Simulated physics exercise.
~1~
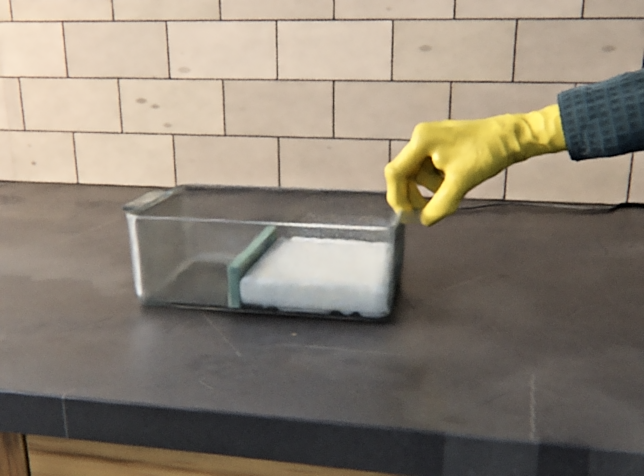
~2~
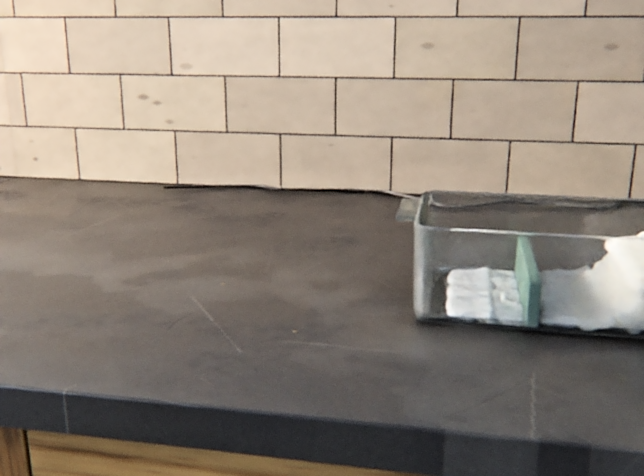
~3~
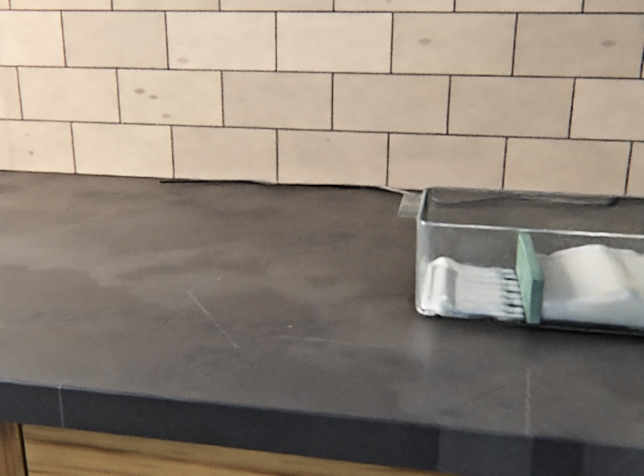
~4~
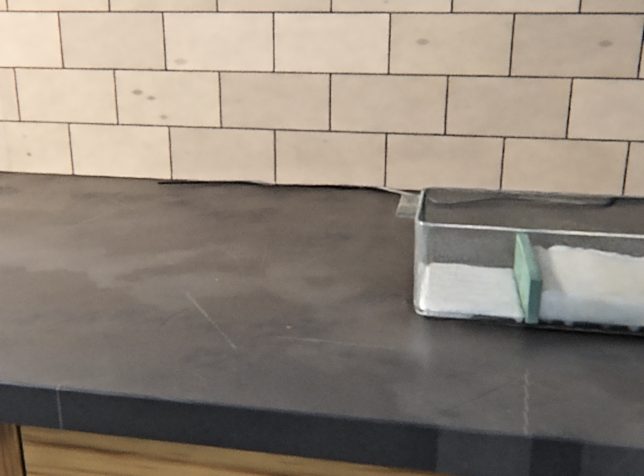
A divided glass food box with milk in its right half was drawn rightwards across a dark counter by a yellow-gloved hand, and the milk surged, some ending up left of the green divider, where it settled in a shallower layer.
